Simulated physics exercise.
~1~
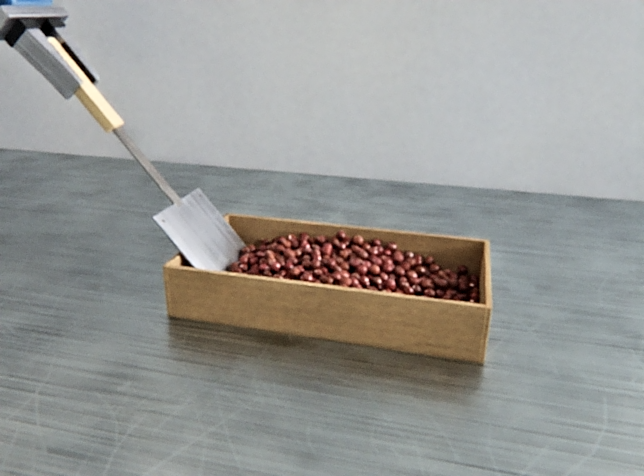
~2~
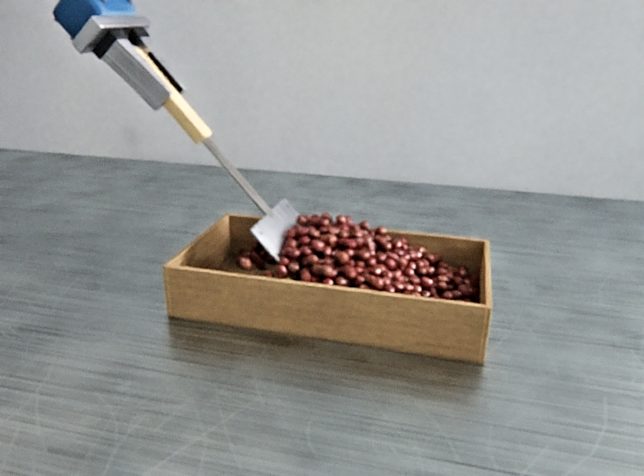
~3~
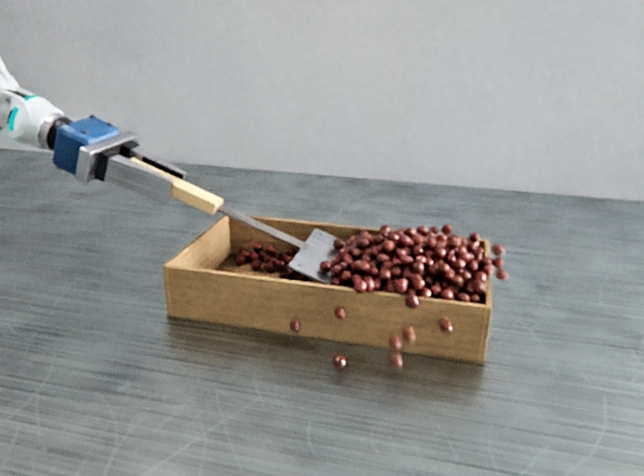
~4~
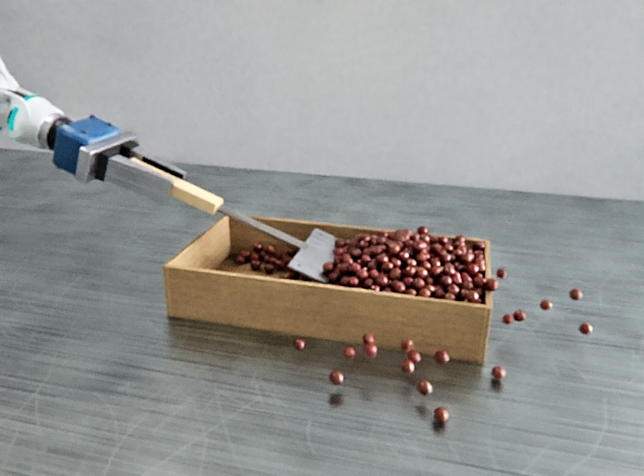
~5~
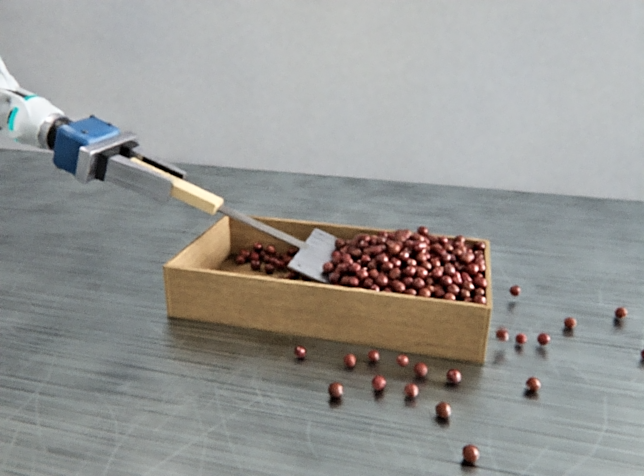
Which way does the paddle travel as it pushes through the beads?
The paddle travels to the right, heaping the beads toward the right end of the box.
